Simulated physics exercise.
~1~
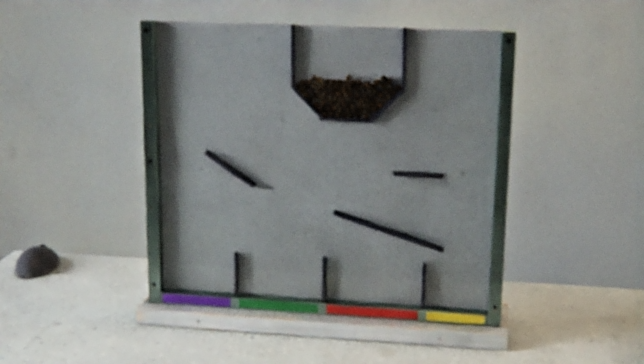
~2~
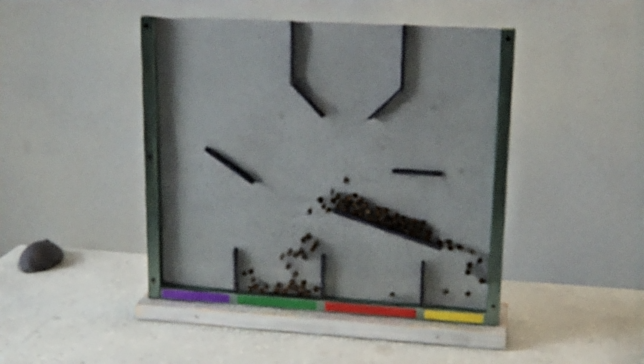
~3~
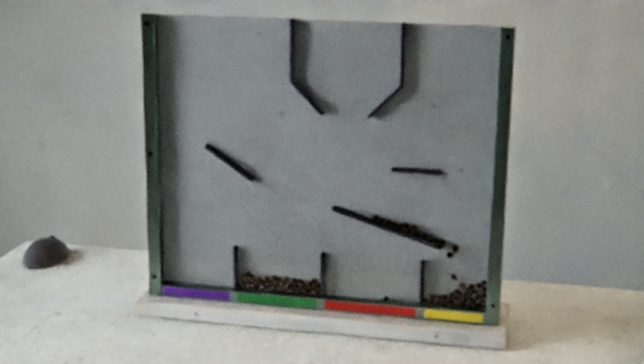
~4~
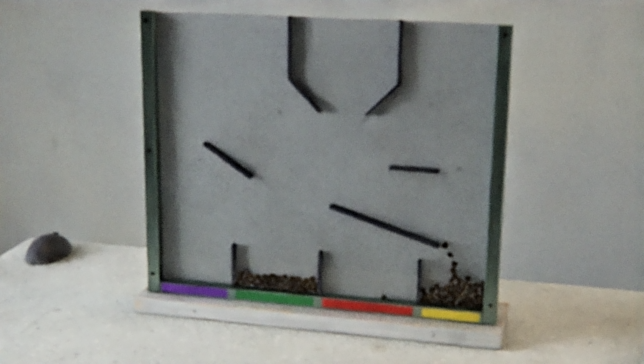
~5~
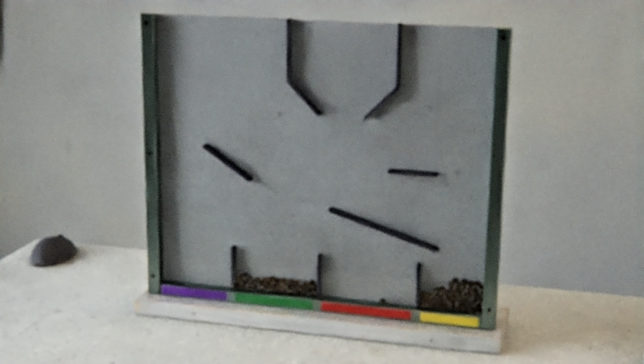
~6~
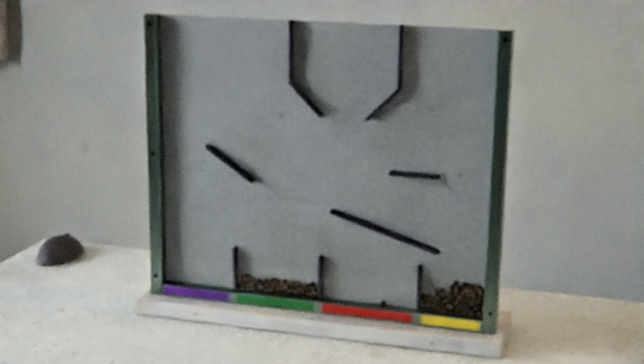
At first, a heap of small brown pills fills the hopper at the top of a flat, upright case, with sloping ledges and four coloured bins below. The hopper opens and the pills drop onto the long ledge at lower right, piling along it. Some spill off its upper left end into the green bin, while others slide down to the right and fall towards the yellow bin. The green bin settles as the last pills trickle off the ledge's right end into the yellow. Finally all lie still, heaped in green and yellow, with purple and red practically empty.
